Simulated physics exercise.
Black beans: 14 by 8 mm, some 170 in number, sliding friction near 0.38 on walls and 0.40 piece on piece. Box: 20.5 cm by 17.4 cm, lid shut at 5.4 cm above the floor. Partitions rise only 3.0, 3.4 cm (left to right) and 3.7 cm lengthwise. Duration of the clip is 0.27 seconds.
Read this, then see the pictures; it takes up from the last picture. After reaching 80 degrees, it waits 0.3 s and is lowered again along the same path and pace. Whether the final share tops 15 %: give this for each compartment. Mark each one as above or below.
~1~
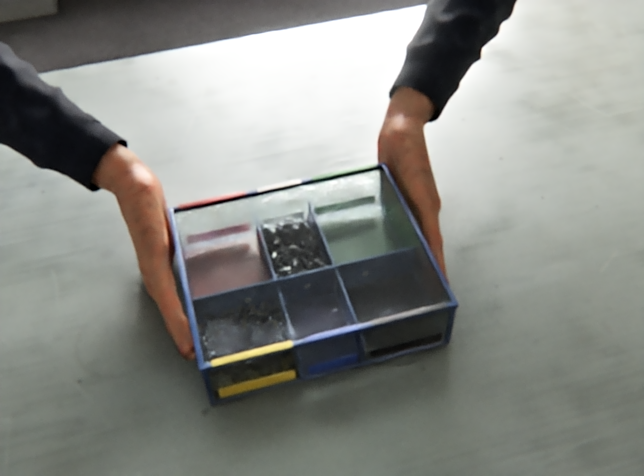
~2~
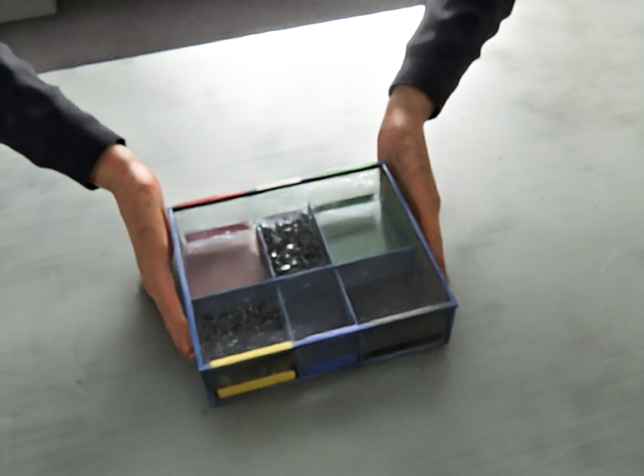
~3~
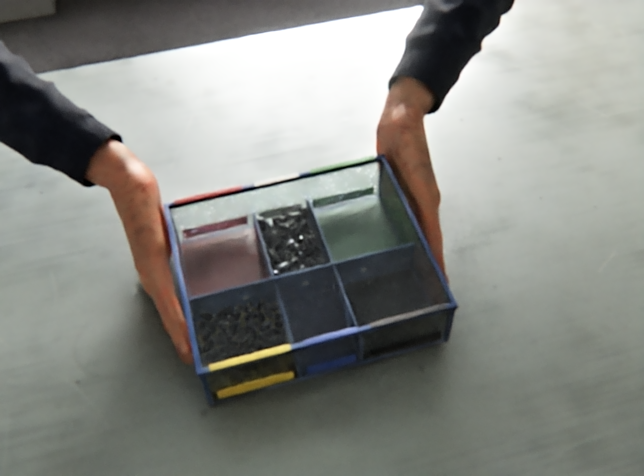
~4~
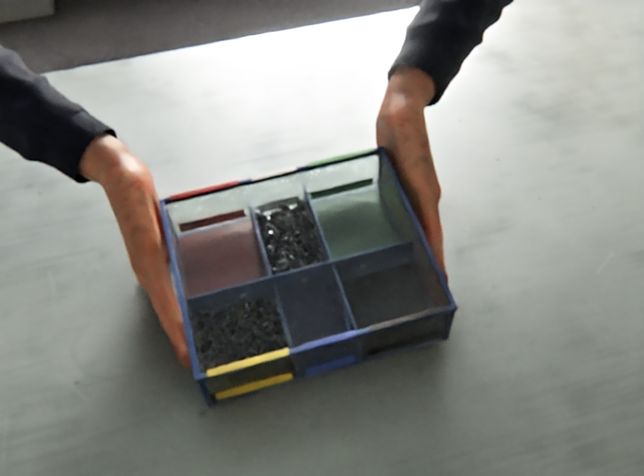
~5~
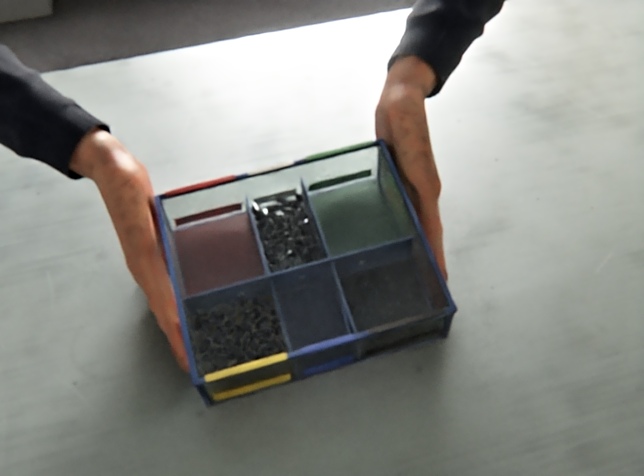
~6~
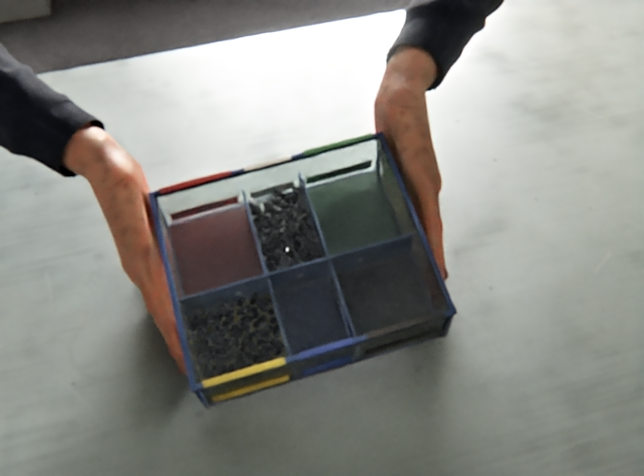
Marked: Red compartment below; blue compartment below; green compartment below; yellow compartment above; white compartment above; black compartment below.
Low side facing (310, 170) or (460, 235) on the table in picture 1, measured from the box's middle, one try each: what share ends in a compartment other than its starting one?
That would be close to 20 per cent and then close to 35 per cent.
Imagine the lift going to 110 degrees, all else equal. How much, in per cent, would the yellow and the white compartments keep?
Yellow 75 %; white 10 %.
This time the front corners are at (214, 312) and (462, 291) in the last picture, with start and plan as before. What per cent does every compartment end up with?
Red 0, blue 0, green 20, yellow 30, white 40, black 5.
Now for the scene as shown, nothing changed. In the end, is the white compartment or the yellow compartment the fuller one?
The larger amount is in the yellow one.
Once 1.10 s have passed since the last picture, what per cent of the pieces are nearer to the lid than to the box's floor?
Close to 30 in a hundred.
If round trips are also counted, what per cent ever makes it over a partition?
About 25 %.
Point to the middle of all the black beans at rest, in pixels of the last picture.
Estimated resting centre: Around (258, 346).
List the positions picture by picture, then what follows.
The first picture shows box tilt 0 degrees, front corners at (204, 366) and (452, 304); yellow 45 %, white 55 %.
The second picture shows box tilt 1 degrees, front corners at (204, 367) and (452, 304).
The third picture shows box tilt 3 degrees, front corners at (202, 370) and (451, 304), lowest corner left front.
The fourth picture shows box tilt 7 degrees, front corners at (200, 375) and (451, 306), lowest corner left front.
The fifth picture shows box tilt 11 degrees, front corners at (198, 380) and (451, 308), lowest corner left front.
The sixth picture shows box tilt 15 degrees, front corners at (196, 386) and (450, 311), lowest corner left front; yellow 45 %, white 55 %.
Then, 1.10 s after the last picture, tilt 80 degrees; red 5 %, blue 5 %, yellow 60 %, white 30 %.
Then, 1.83 s after the last picture, tilt 41 degrees; blue 5 %, yellow 65 %, white 30 %.
Then, 2.60 s after the last picture, tilt 0 degrees; blue 5 %, yellow 65 %, white 30 %.
In the end, red 0 %, blue 5 %, green 0 %, yellow 65 %, white 30 %, black 0 %.
